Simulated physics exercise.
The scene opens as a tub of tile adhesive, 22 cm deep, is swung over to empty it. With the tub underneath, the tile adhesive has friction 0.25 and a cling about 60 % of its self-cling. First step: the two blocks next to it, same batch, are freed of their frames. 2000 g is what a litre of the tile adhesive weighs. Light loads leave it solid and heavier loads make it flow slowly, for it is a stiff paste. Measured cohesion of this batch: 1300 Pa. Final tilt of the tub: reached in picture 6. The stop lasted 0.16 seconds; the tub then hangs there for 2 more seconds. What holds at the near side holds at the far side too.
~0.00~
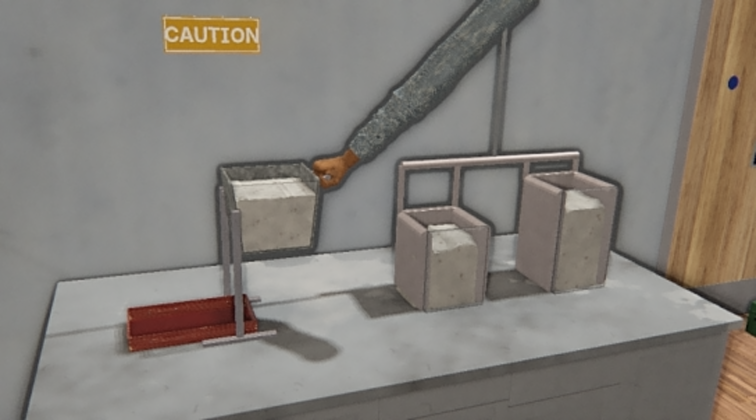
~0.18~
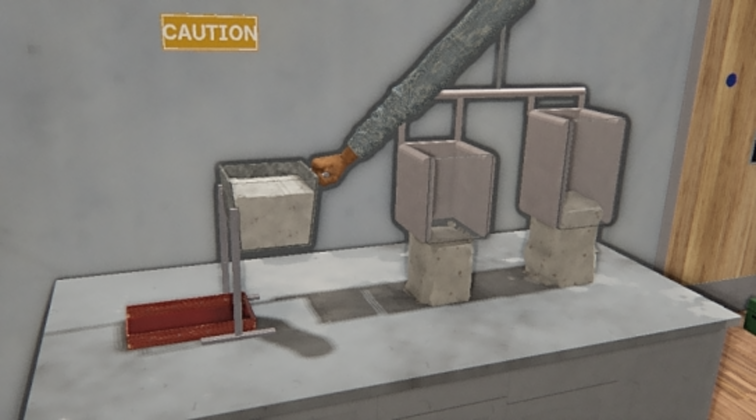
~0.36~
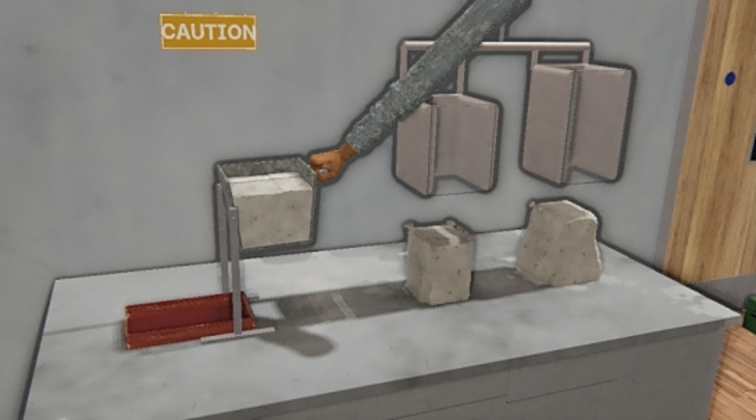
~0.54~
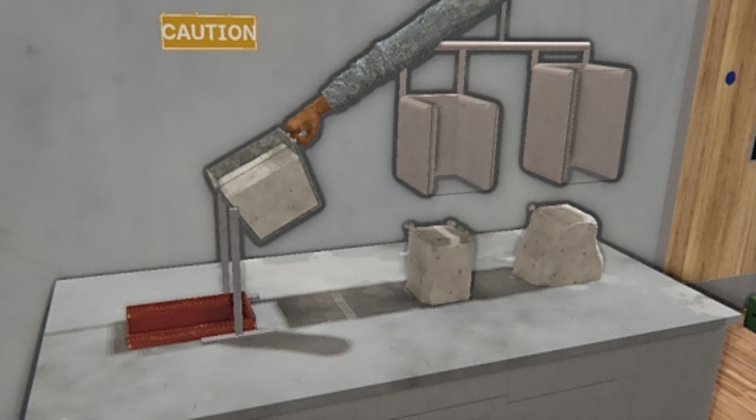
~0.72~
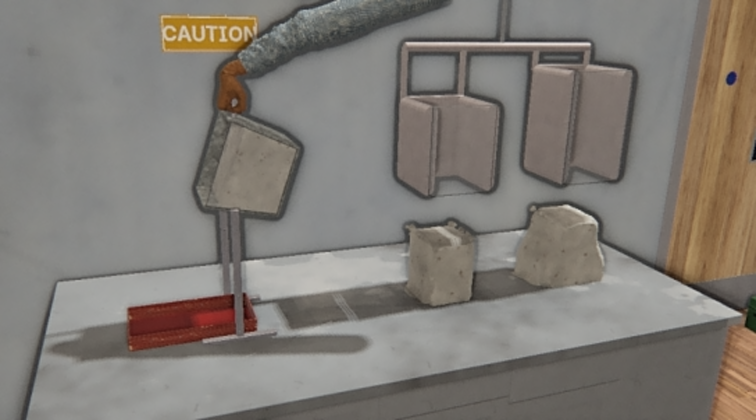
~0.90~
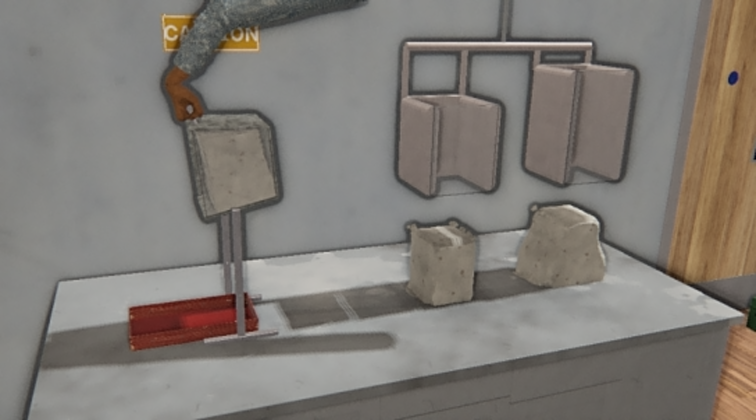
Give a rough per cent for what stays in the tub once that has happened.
Roughly 40 per cent stays in the tub.
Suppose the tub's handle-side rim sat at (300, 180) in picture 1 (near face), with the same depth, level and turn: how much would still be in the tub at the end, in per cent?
Close to 100 per cent would still be in the tub.
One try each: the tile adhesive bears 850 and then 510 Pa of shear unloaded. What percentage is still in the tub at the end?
Respectively, close to 40 % and close to 35 %.
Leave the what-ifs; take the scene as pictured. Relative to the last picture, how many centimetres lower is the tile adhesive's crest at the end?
Roughly 12 cm.
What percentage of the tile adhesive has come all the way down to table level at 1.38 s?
Near 0 %.
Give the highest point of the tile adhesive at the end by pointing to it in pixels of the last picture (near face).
Around (238, 171).
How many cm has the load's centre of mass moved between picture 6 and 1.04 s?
Shift: Roughly 4 cm.
After 1.04 s, the tub is at 96 degrees and holds 96 %.
After 1.21 s, the tub is at 96 degrees and holds 71 %.
After 1.38 s, the tub is at 96 degrees and holds 45 %.
After 1.55 s, the tub is at 96 degrees and holds 40 %.
After 2.90 s, the tub is at 96 degrees and holds 40 %.
